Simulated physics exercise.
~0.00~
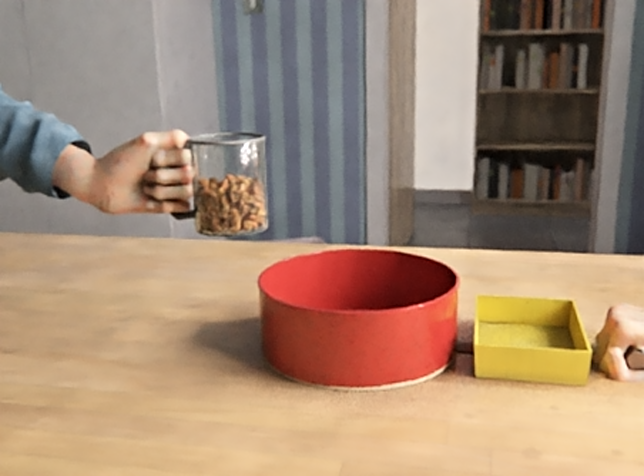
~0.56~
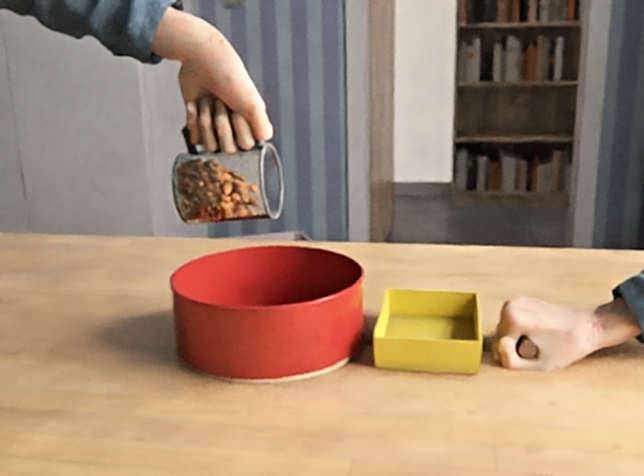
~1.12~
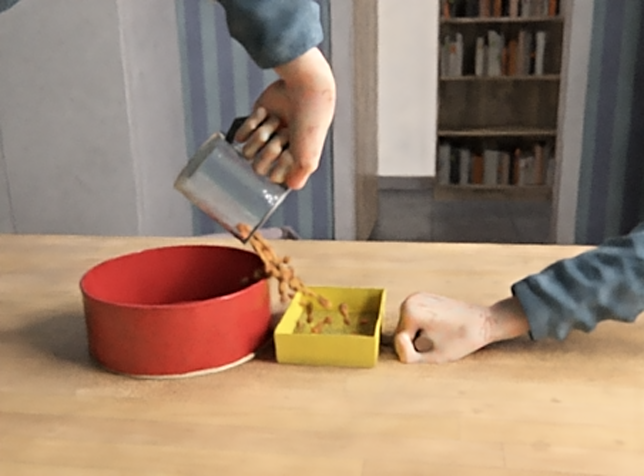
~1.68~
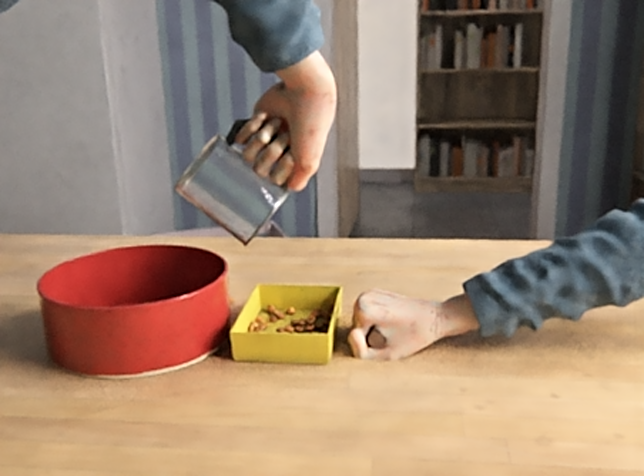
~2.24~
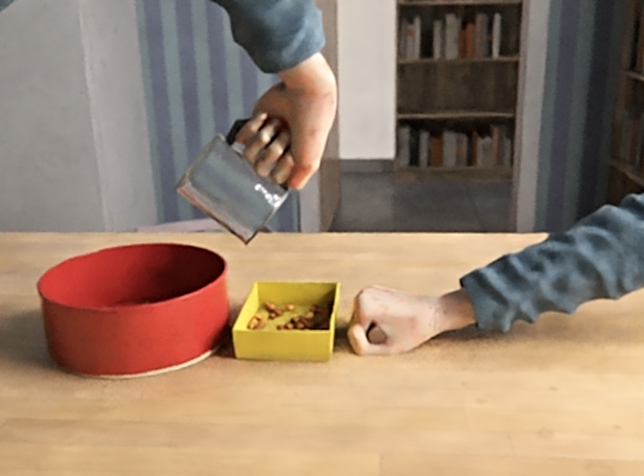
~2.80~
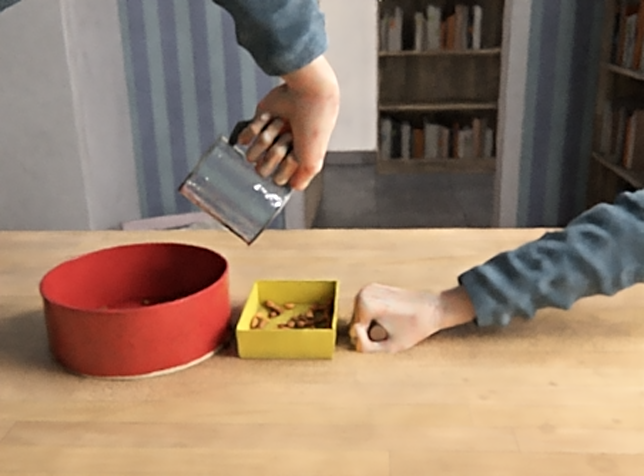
Cup of cat kibble tipping over a red pot and yellow tin sliding left, ending emptied with kibble in both.
